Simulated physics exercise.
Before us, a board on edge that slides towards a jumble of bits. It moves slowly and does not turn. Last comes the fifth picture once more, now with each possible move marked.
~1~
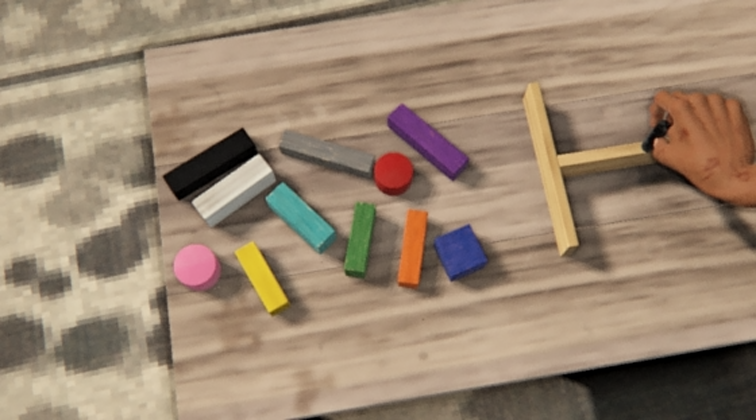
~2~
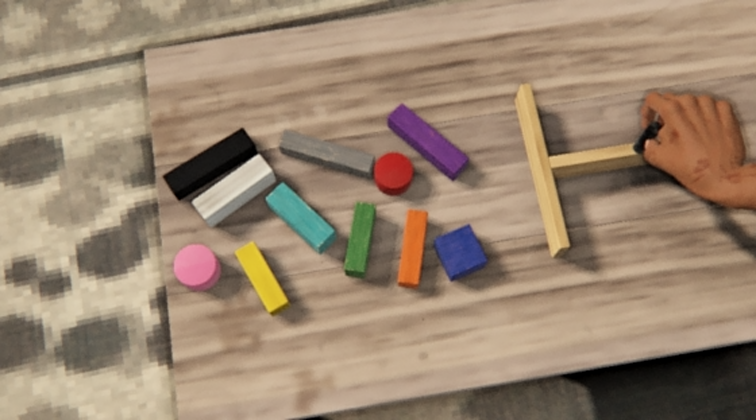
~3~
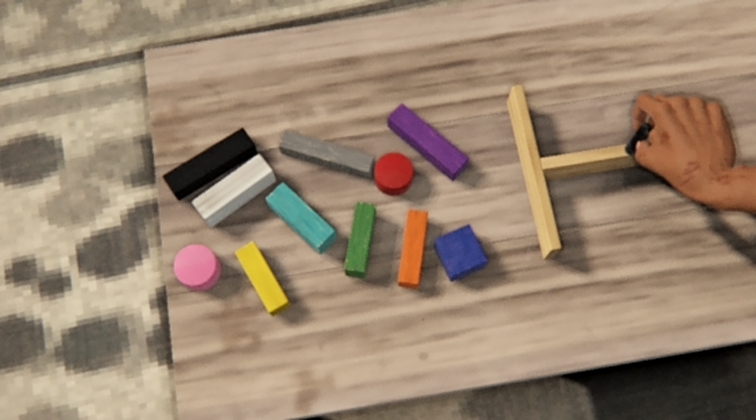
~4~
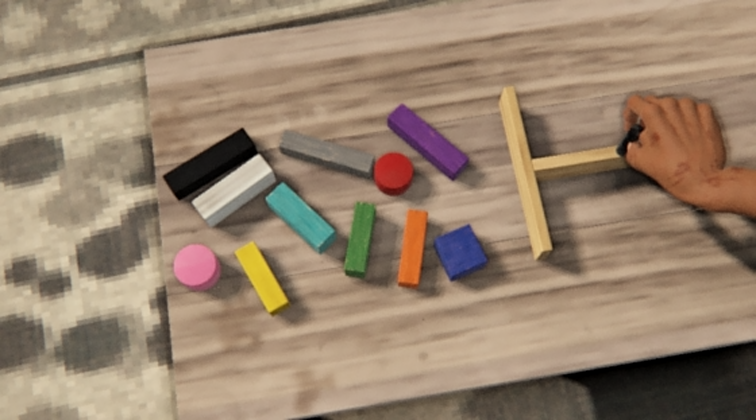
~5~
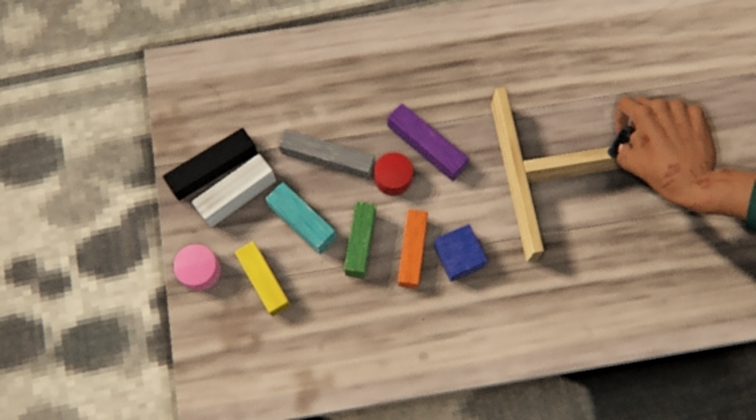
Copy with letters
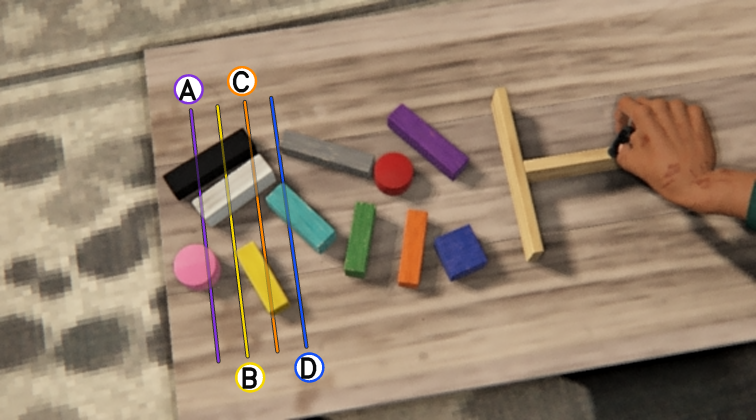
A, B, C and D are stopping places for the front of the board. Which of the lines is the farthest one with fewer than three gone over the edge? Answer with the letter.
No farther than C.
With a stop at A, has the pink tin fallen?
By then, yes.
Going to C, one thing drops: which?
The pink tin goes over.
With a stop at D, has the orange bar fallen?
No.
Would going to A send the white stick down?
Yes.
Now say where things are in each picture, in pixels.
In the first picture, yellow stick (263, 279); red tin (393, 174); grey bar (327, 154).
In the second picture, board (545, 163); purple bar (427, 142).
In the third picture, board (537, 165); black stick (211, 164).
In the fourth picture, board (528, 166); pink tin (197, 268).
In the fifth picture, board (519, 167); blue block (460, 253); white stick (235, 191); yellow stick (263, 279).
On the marked copy, A at (204, 230); B at (232, 226); C at (260, 221); D at (288, 217).
With C. Early on, board (427, 182); blue block (413, 258); orange bar (383, 253).
Further on, board (333, 197); pink tin (190, 270); white stick (226, 184).
At the end, board (260, 209); pink tin over the edge; black stick (162, 173); one fallen.
As for the rest, A drops six; B drops five; D is within the limit but short.
